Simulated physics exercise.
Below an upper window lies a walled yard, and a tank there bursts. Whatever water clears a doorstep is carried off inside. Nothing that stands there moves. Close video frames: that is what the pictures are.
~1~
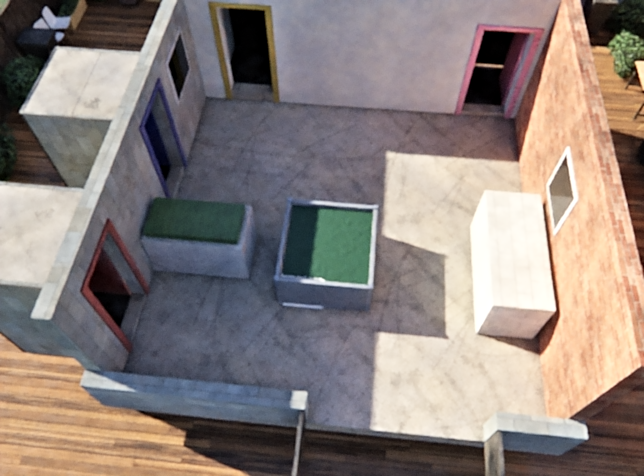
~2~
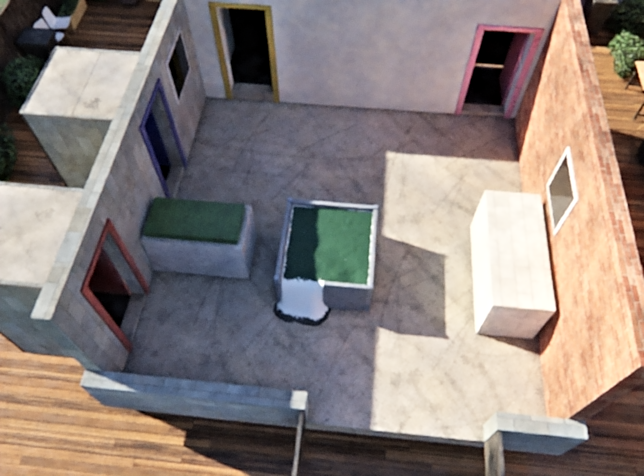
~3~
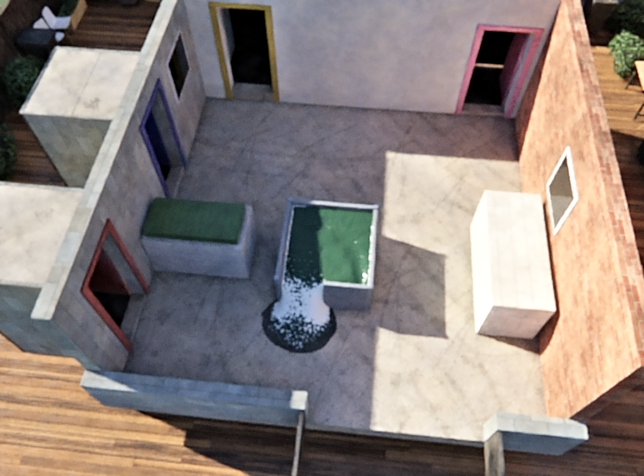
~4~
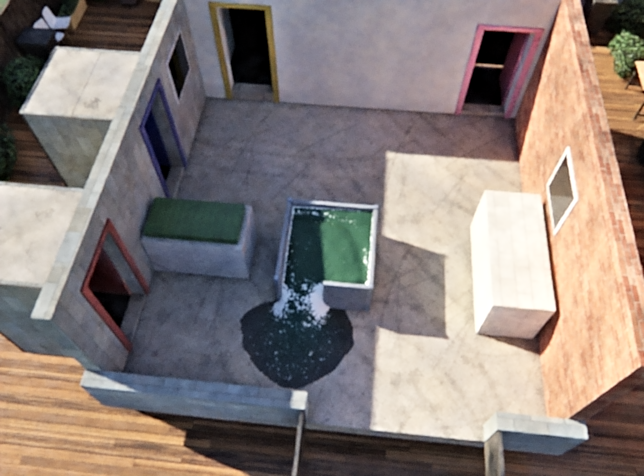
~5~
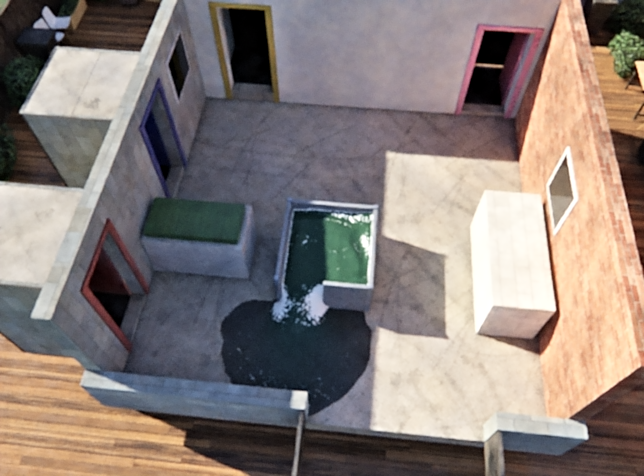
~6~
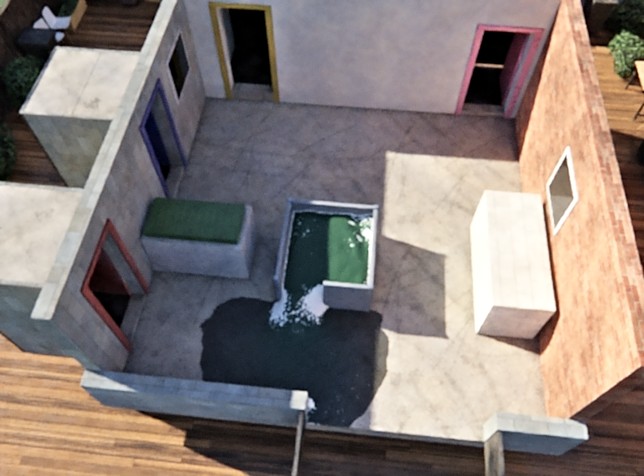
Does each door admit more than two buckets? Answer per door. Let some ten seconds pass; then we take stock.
The blue door: It does not; the yellow door: It does not; the pink door: It does not; the red door: It does.
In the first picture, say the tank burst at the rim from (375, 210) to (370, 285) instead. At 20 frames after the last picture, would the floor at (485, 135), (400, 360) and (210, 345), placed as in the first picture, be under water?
Going in your order, I'd say drenched, then drenched, then still bare.
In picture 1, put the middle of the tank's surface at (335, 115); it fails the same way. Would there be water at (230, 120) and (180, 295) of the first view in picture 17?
Point 1: Not wet; point 2: Not wet.
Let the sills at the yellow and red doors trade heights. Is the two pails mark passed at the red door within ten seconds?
Red: Falls short.
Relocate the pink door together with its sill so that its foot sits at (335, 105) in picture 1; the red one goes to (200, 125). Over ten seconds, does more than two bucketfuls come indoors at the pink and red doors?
Pink door is under; red door takes less.
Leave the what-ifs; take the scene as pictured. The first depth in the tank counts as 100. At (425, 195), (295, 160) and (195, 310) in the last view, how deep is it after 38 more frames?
Respectively 0, 0 and 10 per cent.
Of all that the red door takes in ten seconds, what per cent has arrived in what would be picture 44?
It should be near 70 percent of the ten-second total.
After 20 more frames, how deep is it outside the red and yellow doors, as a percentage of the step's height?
The first sits near 240 in a hundred and the second near 0 in a hundred.
A moment on, water covers 15 % of the floor; the blue door not reached, the yellow door not reached, the pink door not reached, the red door not reached.
Next, water covers 15 % of the floor; the blue door not reached, the yellow door not reached, the pink door not reached, the red door under two buckets in.
Then, water covers 25 % of the floor; the blue door wet at the sill, nothing in, the yellow door not reached, the pink door not reached, the red door over two buckets in.
Later, water covers 30 % of the floor; the blue door wet at the sill, nothing in, the yellow door not reached, the pink door not reached, the red door far over two buckets in.
In the end, water covers 40 % of the floor; the blue door wet at the sill, nothing in, the yellow door wet at the sill, nothing in, the pink door not reached, the red door far over two buckets in.
